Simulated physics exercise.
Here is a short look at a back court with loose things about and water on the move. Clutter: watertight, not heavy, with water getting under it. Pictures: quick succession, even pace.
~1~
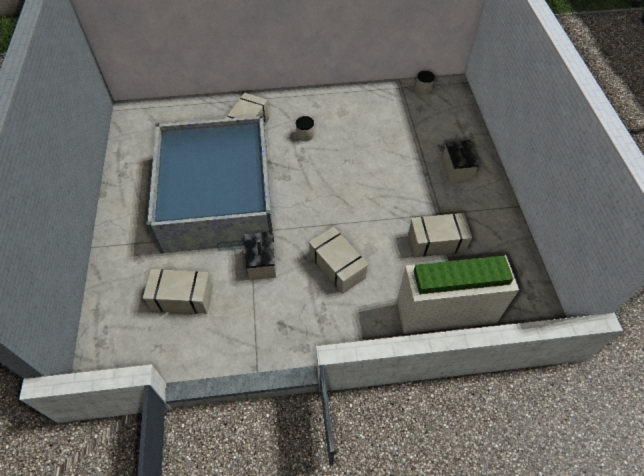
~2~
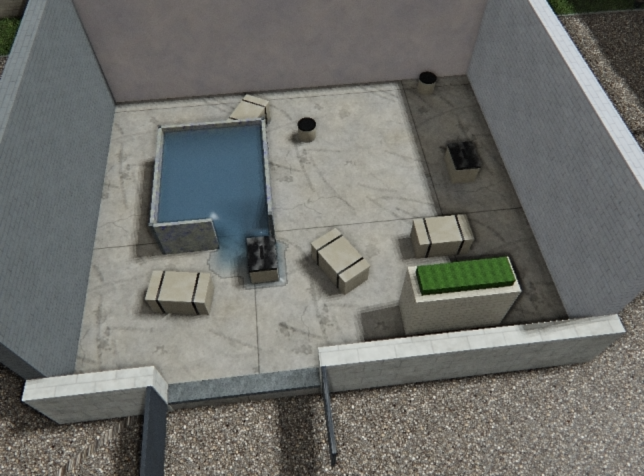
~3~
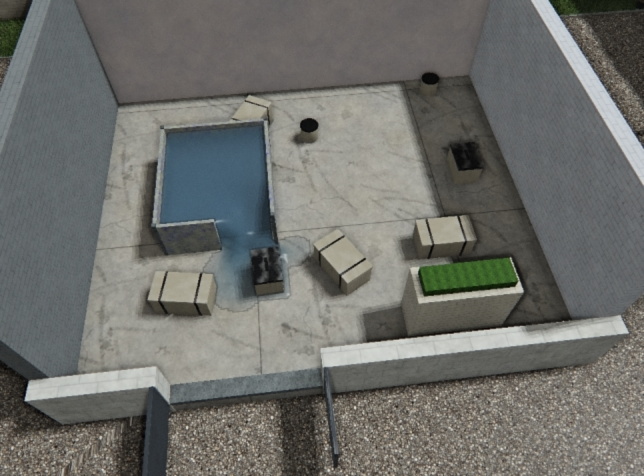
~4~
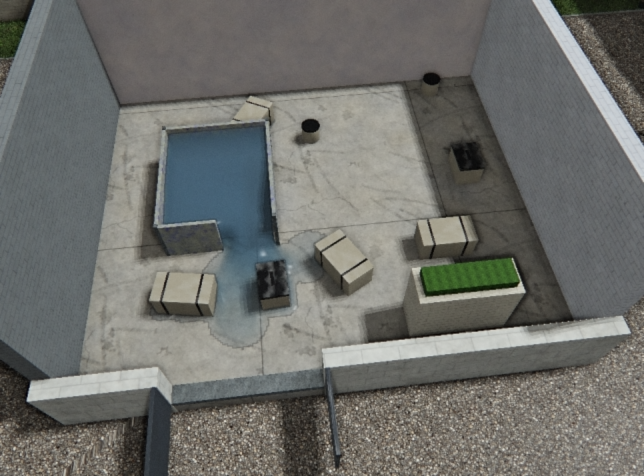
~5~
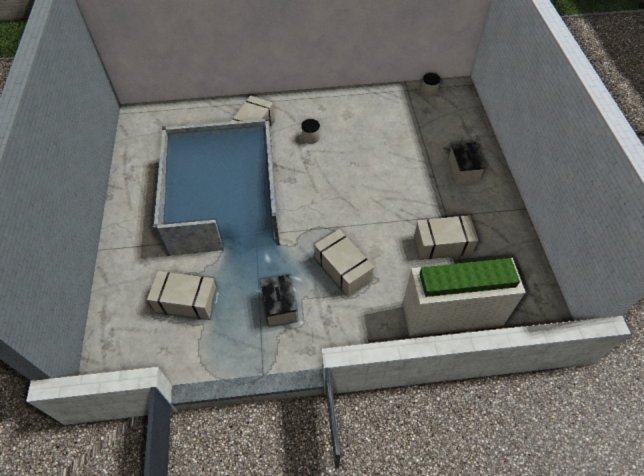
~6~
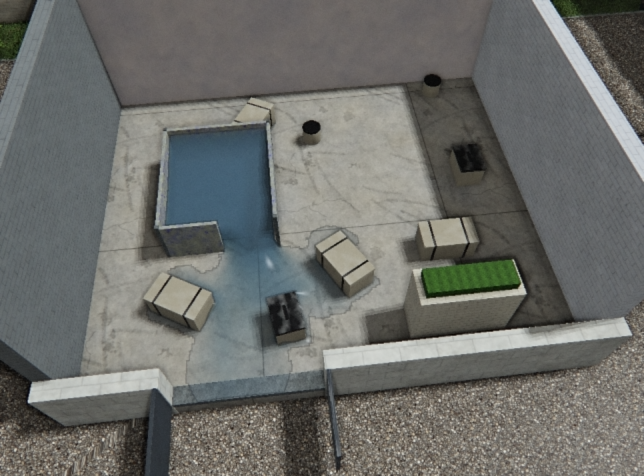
Water pours from the pool's open corner, pushing a dark-topped box and then a pale one.
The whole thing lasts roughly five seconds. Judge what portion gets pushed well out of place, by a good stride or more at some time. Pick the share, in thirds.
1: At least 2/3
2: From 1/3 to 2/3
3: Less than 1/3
Option 3: Less than 1/3.
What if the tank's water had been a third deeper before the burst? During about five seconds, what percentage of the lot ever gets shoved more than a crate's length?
Close to 20 % of the lot.
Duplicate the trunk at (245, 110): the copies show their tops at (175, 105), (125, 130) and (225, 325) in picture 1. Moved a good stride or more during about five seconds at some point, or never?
Here's how it goes: Never gets far, never gets far, and lastly sent far off.
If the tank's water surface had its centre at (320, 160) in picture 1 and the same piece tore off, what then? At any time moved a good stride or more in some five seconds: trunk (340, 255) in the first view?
From the way the scene plays out, it travelled at least that.
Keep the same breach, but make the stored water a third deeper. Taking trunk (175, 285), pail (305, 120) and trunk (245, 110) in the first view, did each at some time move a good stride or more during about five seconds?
In the order asked: Over that distance, below that distance and below that distance.
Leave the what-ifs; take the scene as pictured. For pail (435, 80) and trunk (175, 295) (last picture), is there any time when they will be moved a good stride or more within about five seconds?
Never got far, then went a long way.
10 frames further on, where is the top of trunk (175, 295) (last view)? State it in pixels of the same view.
Estimated top position: Approximately (141, 319).
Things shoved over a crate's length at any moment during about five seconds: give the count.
It adds up to 2.
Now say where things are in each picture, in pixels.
The first frame shows a chest at (259, 249) rests on the ground; a trunk at (176, 285) rests on the ground; 0 of 8 have shifted.
The second frame shows a chest at (262, 252), on the bottom, close to its start; a trunk at (178, 286), on the bottom; 0 of 8 have shifted.
The third frame shows a chest at (266, 264) rests on the ground, close to its start; a trunk at (181, 287), on the bottom; 1 of 8 have shifted.
The fourth frame shows a chest at (272, 279), on the bottom, a stride from its start; a trunk at (182, 287) rests on the ground; 1 of 8 have shifted.
The fifth frame shows a chest at (278, 294), on the bottom, a stride from its start; a trunk at (181, 289), on the bottom; 1 of 8 have shifted.
The sixth frame shows a chest at (286, 312) rests on the ground, a stride from its start; a trunk at (177, 295), on the bottom, close to its start; 2 of 8 have shifted.
A moment on, 1 of 8 are well off their spots; 0 afloat.
Next, 2 of 8 are well off their spots; 0 afloat.
Later, 2 of 8 are well off their spots; 0 afloat.
In the end, 2 of 8 are well off their spots, and 2 have been at some point; 0 afloat.
